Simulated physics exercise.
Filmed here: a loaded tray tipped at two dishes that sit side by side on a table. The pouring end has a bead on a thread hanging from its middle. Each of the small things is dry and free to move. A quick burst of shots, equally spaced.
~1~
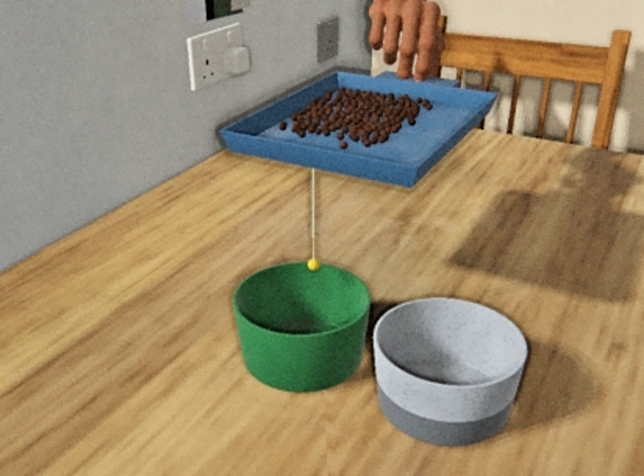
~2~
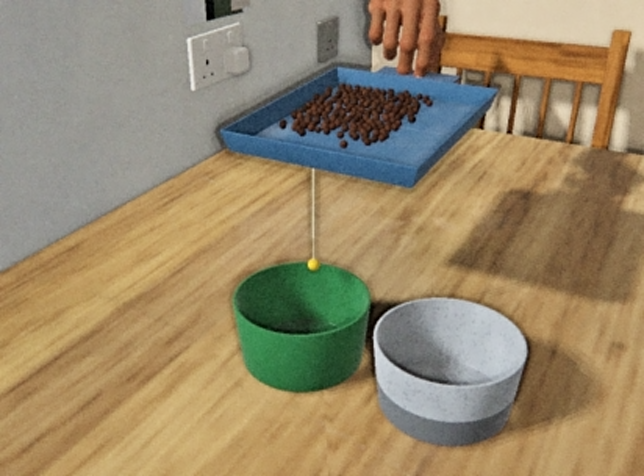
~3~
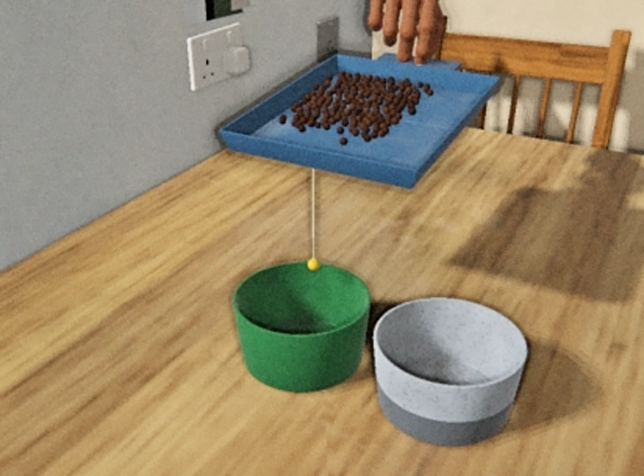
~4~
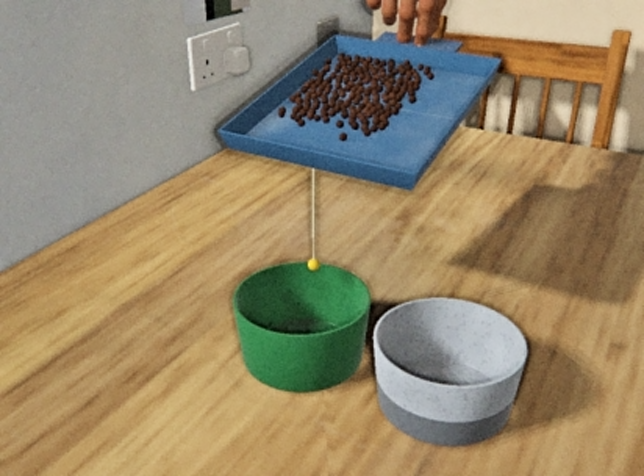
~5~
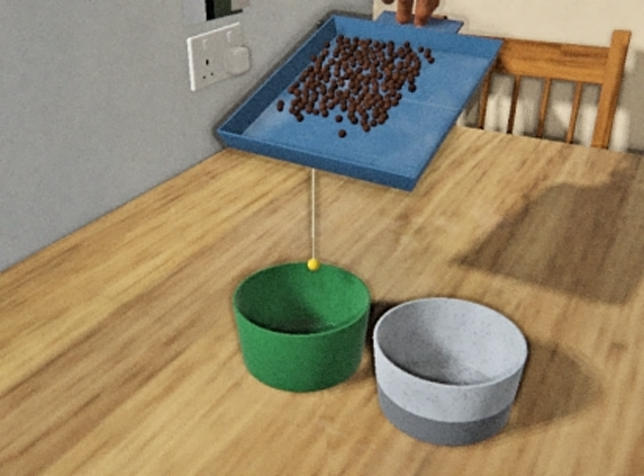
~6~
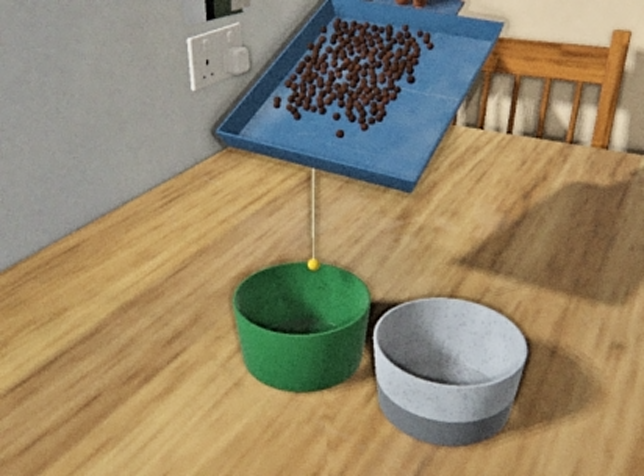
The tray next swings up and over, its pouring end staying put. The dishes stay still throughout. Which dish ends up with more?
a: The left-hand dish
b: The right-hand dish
The left-hand dish.
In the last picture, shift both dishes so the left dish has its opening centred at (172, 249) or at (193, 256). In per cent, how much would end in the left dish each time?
About 0 per cent, then about 0 per cent.
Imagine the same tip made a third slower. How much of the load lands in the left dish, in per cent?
Near 60 in a hundred.
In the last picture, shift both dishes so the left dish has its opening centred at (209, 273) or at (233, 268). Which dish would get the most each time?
Answer, in order: The one to the right and the one to the right.
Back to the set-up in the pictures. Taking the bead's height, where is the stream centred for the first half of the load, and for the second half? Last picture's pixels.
First around (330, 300), afterwards around (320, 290).
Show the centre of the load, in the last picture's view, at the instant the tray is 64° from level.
I'd put the middle of the pieces at roughly (328, 167).
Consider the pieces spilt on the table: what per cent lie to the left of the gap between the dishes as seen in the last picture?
Left share: Some 80 per cent.
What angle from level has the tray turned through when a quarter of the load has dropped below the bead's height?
I'd say it is tilted about 75°.
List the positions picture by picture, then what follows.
Corners of the pouring end at (229, 130) and (413, 164), level; middle of the load at (362, 113), allspice berries; left dish at (267, 357); right dish at (420, 408); bead on its thread at (314, 264), in the first picture.
Corners of the pouring end at (229, 130) and (413, 165), level; middle of the load at (362, 111), in the second picture.
Corners of the pouring end at (228, 129) and (412, 166), tipped barely, lowest at the right corner; middle of the load at (362, 102), in the third picture.
Corners of the pouring end at (227, 129) and (412, 169), tipped a little, lowest at the right corner; middle of the load at (362, 89), in the fourth picture.
Corners of the pouring end at (226, 129) and (411, 172), tipped clearly, lowest at the right corner; middle of the load at (361, 77), in the fifth picture.
Corners of the pouring end at (225, 129) and (410, 175), tipped clearly, lowest at the right corner; middle of the load at (359, 68), about a third on the move; left dish at (267, 357); right dish at (420, 408), in the sixth picture.
Soon after the last picture, tray tipped steeply; most on the tray; a stray few in the right dish; a stray few in the left dish; about a quarter in the air.
A little later, tray tipped past a quarter turn; about a third on the tray; a small part in the right dish; about a quarter in the left dish; a small part outside both; about a quarter in the air.
Later still, tray tipped past a quarter turn; about a quarter in the right dish; about two thirds in the left dish; about a quarter outside both.
At rest, tray tipped past a quarter turn; about a quarter in the right dish; about two thirds in the left dish; about a quarter outside both.
